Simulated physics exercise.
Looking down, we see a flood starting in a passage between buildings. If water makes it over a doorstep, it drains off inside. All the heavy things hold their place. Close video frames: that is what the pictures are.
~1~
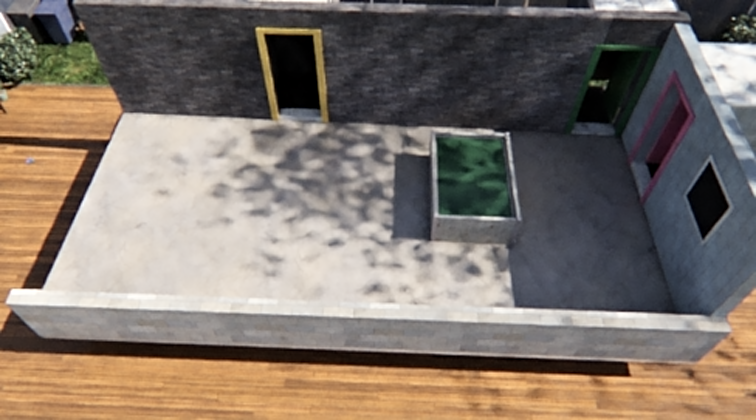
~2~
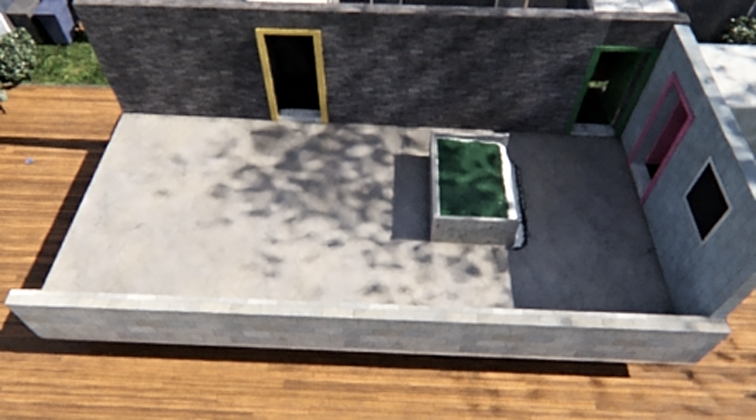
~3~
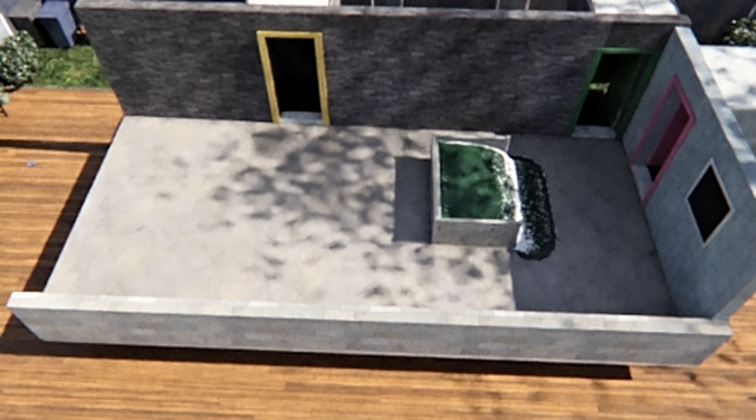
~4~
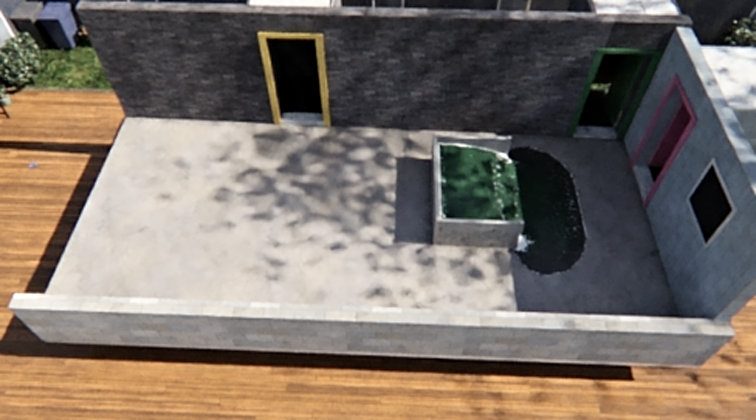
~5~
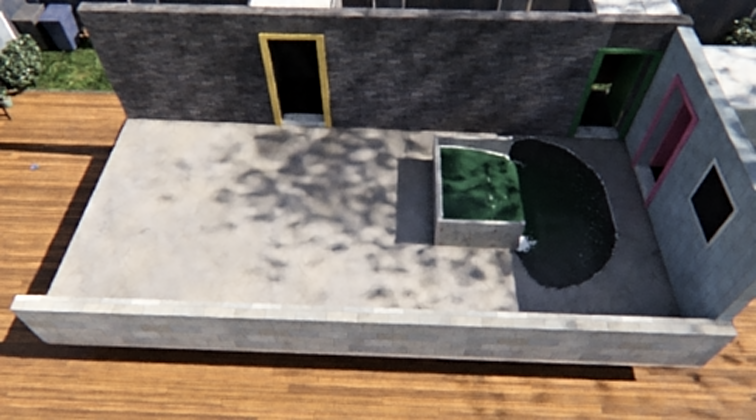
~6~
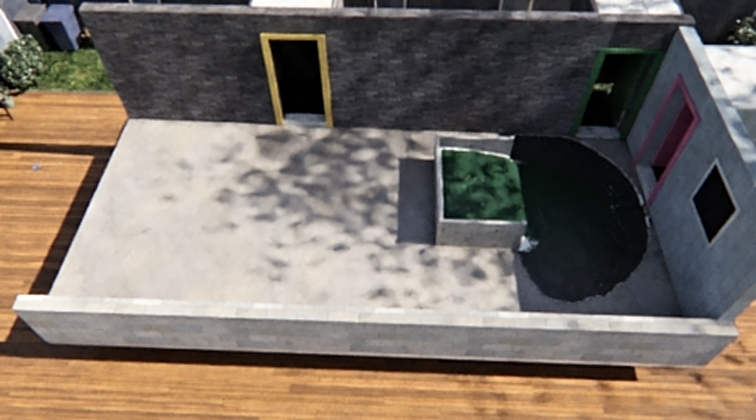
In a walled concrete yard between buildings, a square tank of green liquid sat whole and still, then its right side gave way and a dark green pool spread out rightward across the floor.
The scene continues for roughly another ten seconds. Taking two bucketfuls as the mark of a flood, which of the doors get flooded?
The green door gets flooded, the pink door gets flooded, the yellow door stays below the mark.
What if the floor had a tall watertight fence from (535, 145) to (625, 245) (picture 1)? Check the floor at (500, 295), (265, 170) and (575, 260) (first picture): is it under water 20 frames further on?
Lab note - point 1: Inundated; point 2: Parched; point 3: Inundated.
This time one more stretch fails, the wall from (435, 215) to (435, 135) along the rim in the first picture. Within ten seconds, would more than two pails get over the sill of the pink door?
So pink door comes in lower.
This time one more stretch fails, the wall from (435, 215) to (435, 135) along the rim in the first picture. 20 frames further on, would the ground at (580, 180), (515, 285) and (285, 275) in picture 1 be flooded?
The three spots, in order, are spared, spared and inundated.
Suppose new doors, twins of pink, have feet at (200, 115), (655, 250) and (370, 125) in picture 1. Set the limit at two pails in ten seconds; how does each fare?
Stays within it; exceeds it; stays within it.
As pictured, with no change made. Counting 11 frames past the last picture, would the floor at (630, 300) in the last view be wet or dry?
Lab note - point status: Swamped.
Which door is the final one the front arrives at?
Going by the pictures, I'd say the one in yellow.
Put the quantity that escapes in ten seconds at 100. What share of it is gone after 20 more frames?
I'd put it near 90 in a hundred.
A moment on, water covers 20 % of the floor; the green door wet at the sill, nothing in, the pink door over two buckets in, the yellow door not reached.
Next, water covers 20 % of the floor; the green door under two buckets in, the pink door far over two buckets in, the yellow door not reached.
Then, water covers 30 % of the floor; the green door over two buckets in, the pink door far over two buckets in, the yellow door not reached.
Later, water covers 50 % of the floor; the green door far over two buckets in, the pink door far over two buckets in, the yellow door not reached.
In the end, water covers 70 % of the floor; the green door far over two buckets in, the pink door far over two buckets in, the yellow door wet at the sill, nothing in.
